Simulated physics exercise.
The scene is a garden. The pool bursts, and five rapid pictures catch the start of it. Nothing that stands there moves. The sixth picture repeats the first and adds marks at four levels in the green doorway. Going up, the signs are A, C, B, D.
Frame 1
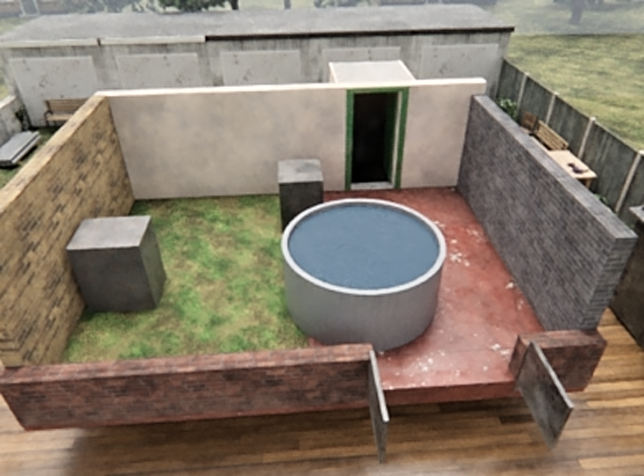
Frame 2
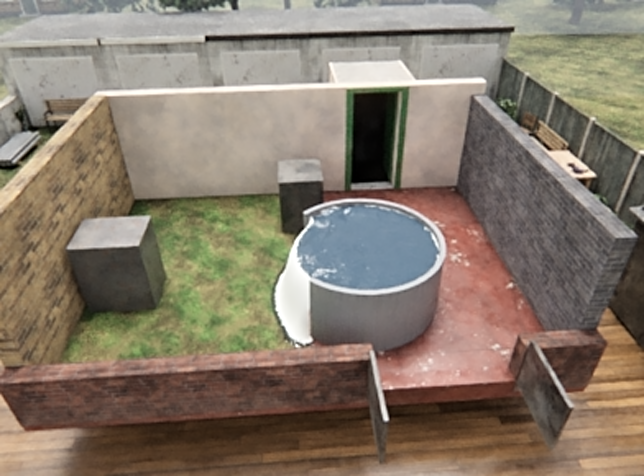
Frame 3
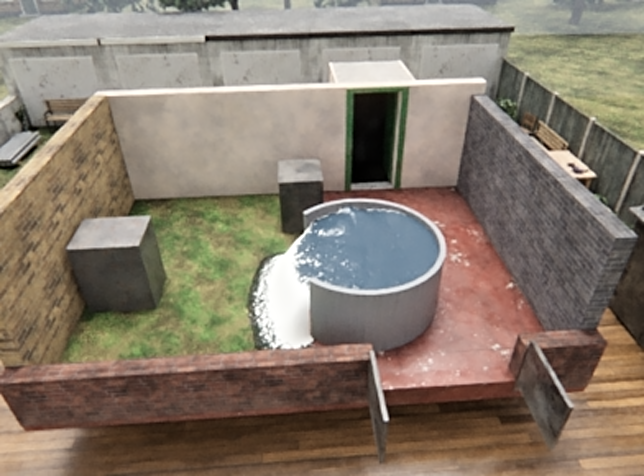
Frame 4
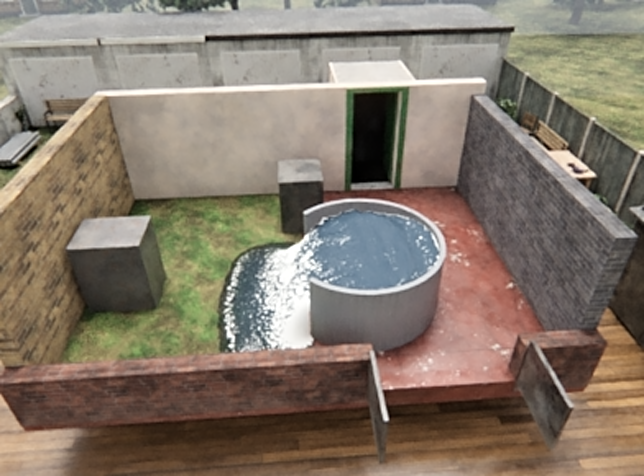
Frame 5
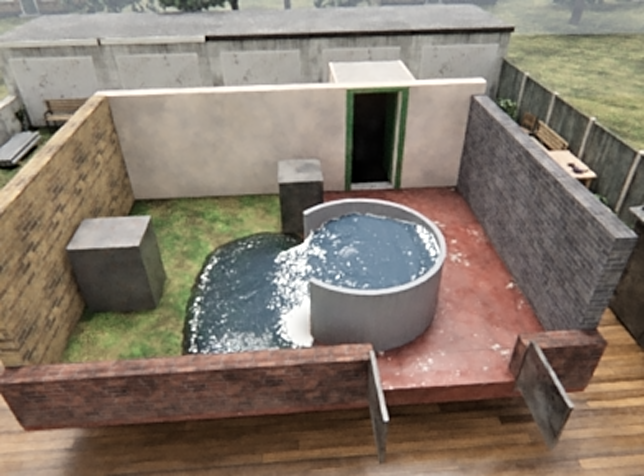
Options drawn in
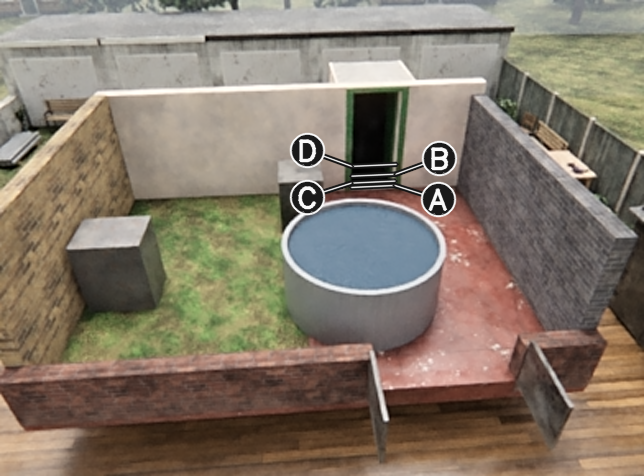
A round grey pool opens on its left side and water pours across the grass.
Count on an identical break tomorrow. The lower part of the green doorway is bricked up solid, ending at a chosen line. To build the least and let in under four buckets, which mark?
Take A.
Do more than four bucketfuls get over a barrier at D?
No.
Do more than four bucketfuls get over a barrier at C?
No, that is safe.
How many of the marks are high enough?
All of them.
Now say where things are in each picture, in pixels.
In the first picture, water in the pool at rest, its middle at (363, 245); foot of the green doorway at (372, 189); open gate at (446, 336).
In the second picture, front seen at (289, 323), 2 % of the ground wet.
In the third picture, front seen at (266, 261), 5 % of the ground wet.
In the fourth picture, front seen at (252, 253), 11 % of the ground wet.
In the fifth picture, front seen at (253, 237), 19 % of the ground wet.
On the marked copy, A at (373, 186); B at (373, 175); C at (373, 182); D at (374, 165); from the bottom up A, C, B, D.
If A is chosen, a splash gets over, under a bucket.
If B is chosen, nothing gets over.
If C is chosen, nothing gets over.
If D is chosen, nothing gets over.
